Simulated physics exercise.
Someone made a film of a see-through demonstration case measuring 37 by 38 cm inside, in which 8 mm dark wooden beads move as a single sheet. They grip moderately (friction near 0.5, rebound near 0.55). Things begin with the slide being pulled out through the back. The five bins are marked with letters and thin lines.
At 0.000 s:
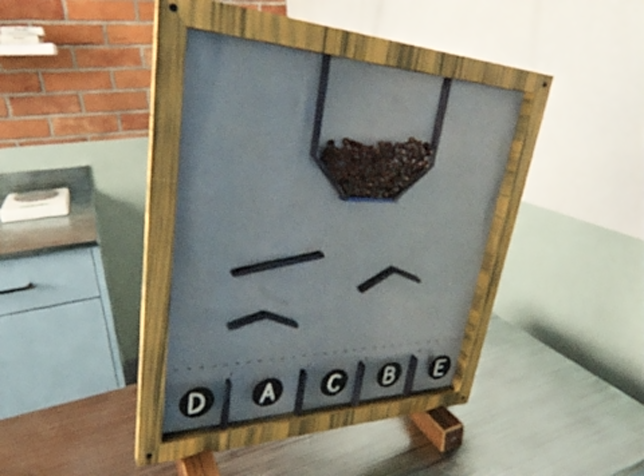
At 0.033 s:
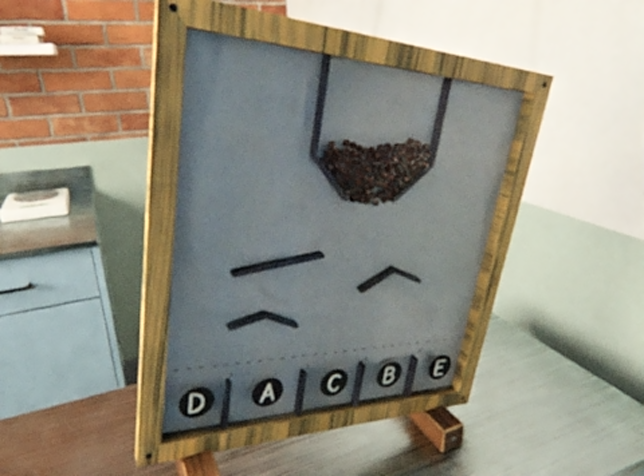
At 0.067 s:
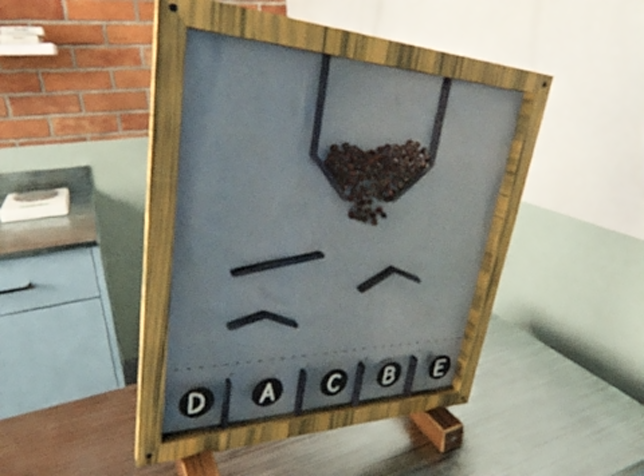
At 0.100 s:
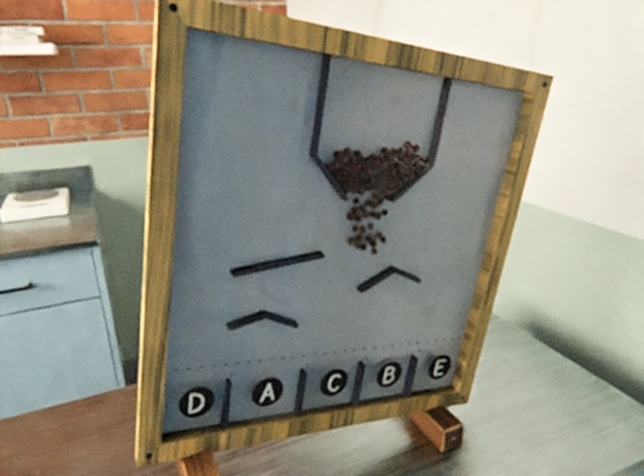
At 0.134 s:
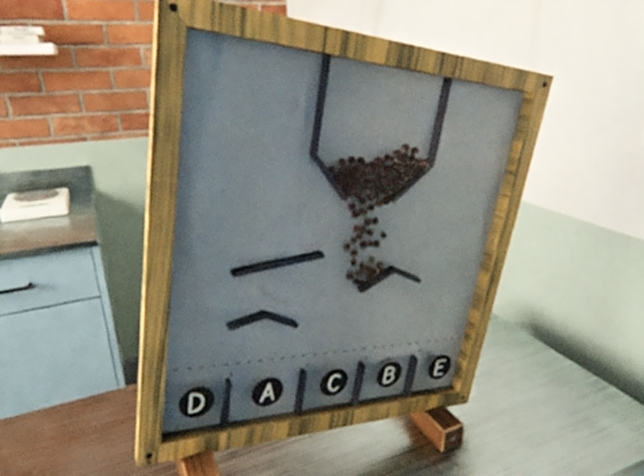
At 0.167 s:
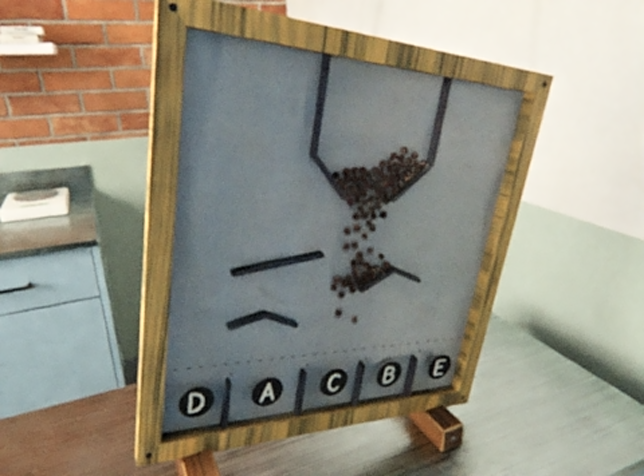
In a room with a red brick wall and a blue cabinet at left, a fixed view looks at a wood-framed panel propped on a wooden table. Its blue-grey face holds a dark-outlined hopper of dark brown beads, three dark ledges below it, and five bins marked D, A, C, B and E. The beads sit still, then pour from the hopper's bottom, strike the right ledge, and some drop off its left end.
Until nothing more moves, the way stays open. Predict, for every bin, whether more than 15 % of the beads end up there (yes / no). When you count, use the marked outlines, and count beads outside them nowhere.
A: Yes. B: No. C: Yes. D: No. E: No.
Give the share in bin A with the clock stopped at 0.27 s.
I'd guess near 10 in a hundred.
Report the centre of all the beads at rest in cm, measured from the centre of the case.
Left: About 4 cm; below: About 16 cm.
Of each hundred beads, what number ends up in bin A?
Around 25 percent.
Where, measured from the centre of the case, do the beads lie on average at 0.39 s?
The middle sits around 2 cm left of it and 9 cm below it.
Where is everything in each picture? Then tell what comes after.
The first picture shows tilted 10° clockwise; about 90 beads; load centre (375, 167); A (268, 392), B (390, 375), C (334, 383), D (197, 402), E (440, 367); slide (342, 198) to (394, 200).
The second picture shows load centre (374, 170); 3 out, leading bead (375, 203).
The third picture shows load centre (375, 177); 12 out, leading bead (375, 223).
The fourth picture shows load centre (375, 188); 24 out, leading bead (374, 251).
The fifth picture shows load centre (376, 196); 32 out, leading bead (361, 283).
The sixth picture shows load centre (372, 210); 44 out, leading bead (355, 320); wall ends (228, 382), (303, 372), (362, 365), (414, 358), (360, 289) to (417, 280), (233, 273) to (320, 254).
After 0.27 s, A 10 %, C 10 %.
After 0.39 s, A 15 %, C 30 %.
After 0.62 s, A 25 %, C 65 %, E 5 %.
All still by 1.6 s, A 25 %, B 0 %, C 70 %, D 0 %, E 5 %.
